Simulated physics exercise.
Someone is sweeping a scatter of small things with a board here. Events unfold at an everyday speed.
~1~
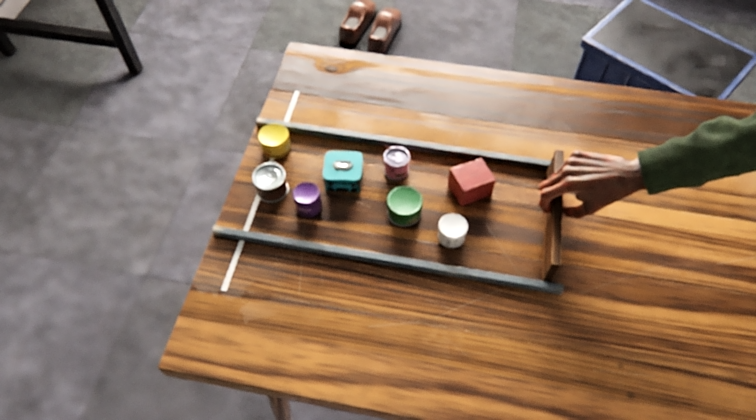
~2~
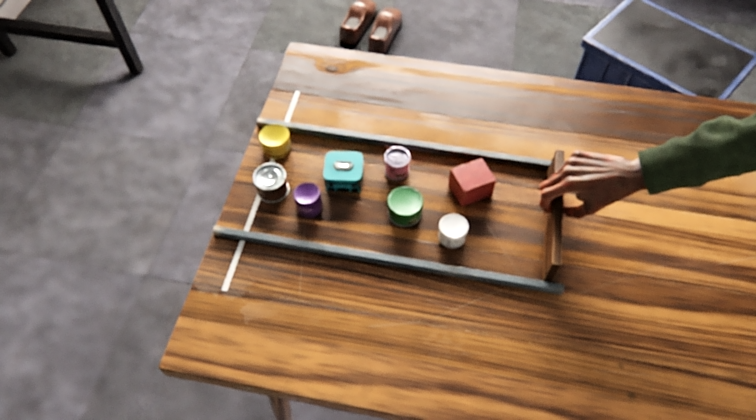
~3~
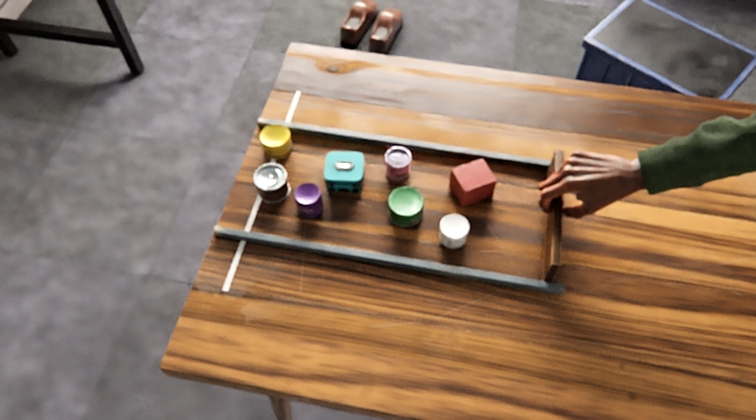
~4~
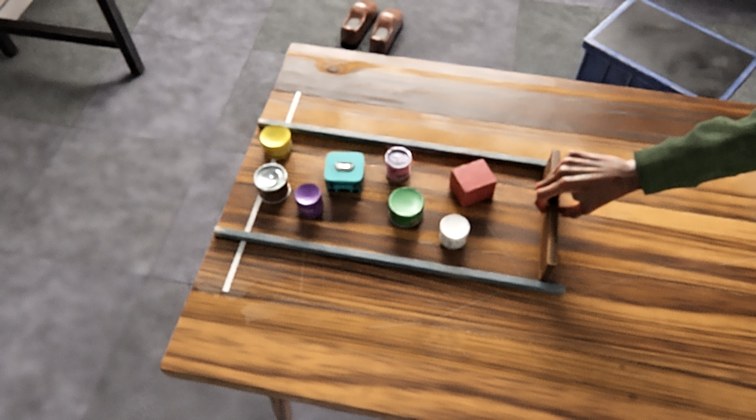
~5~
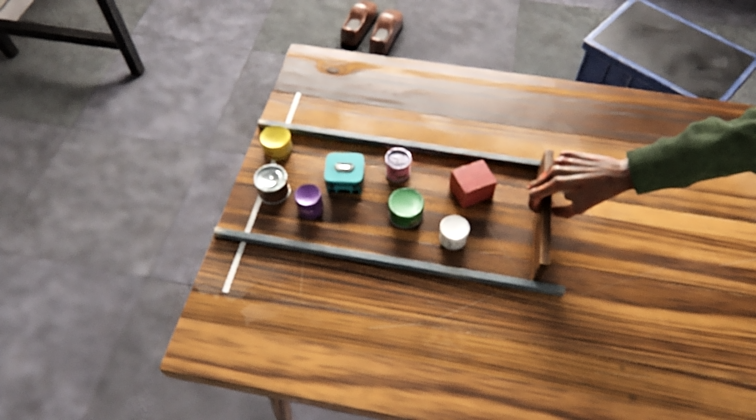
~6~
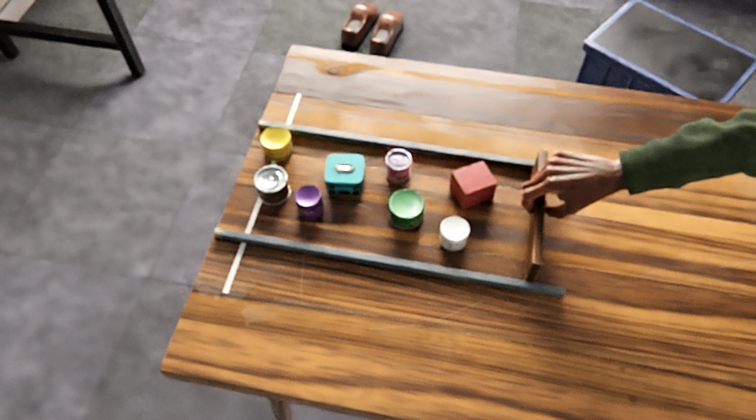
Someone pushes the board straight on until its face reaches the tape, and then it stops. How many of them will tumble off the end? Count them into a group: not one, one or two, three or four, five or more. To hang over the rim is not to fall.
I expect the edge to claim at least five.
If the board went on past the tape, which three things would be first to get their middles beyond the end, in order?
Yellow tub, brown pot, pink tin.
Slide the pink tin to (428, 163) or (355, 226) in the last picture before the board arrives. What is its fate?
Well, the pink tin sits tight the first time and fails to stay the second time.
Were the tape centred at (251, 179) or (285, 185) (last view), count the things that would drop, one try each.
That would be 7, then 2.
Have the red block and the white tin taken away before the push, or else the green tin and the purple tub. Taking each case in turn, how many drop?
The number is 2 for the first case and 3 for the second.
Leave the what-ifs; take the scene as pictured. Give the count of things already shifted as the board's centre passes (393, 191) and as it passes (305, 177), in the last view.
First 5, then 8.
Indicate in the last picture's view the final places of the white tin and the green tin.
Listed as asked: First (238, 212), and then (244, 186).
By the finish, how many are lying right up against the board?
The number is 3.
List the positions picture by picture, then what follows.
The first frame shows yellow tub (275, 141); brown pot (271, 183); purple tub (308, 200); board (553, 214); tape (265, 179).
The second frame shows brown pot (271, 183); pink tin (397, 164).
The third frame shows purple tub (309, 201); white tin (454, 232).
The fourth frame shows yellow tub (277, 142); green tin (406, 207).
The fifth frame shows brown pot (272, 185); red block (473, 184).
The sixth frame shows yellow tub (277, 144); brown pot (273, 186); purple tub (309, 203); board (536, 214); tape (267, 182).
Soon after, none off yet; yellow tub at rest near (277, 144); brown pot at rest near (273, 186); purple tub at rest near (309, 203).
Then, none off yet; yellow tub moved about its own width near (251, 146); brown pot moved about its own width near (239, 189); purple tub moved well along near (259, 203).
At rest, the number that fall off is five or more; fallen, pink tin, turquoise case, purple tub, brown pot and yellow tub.
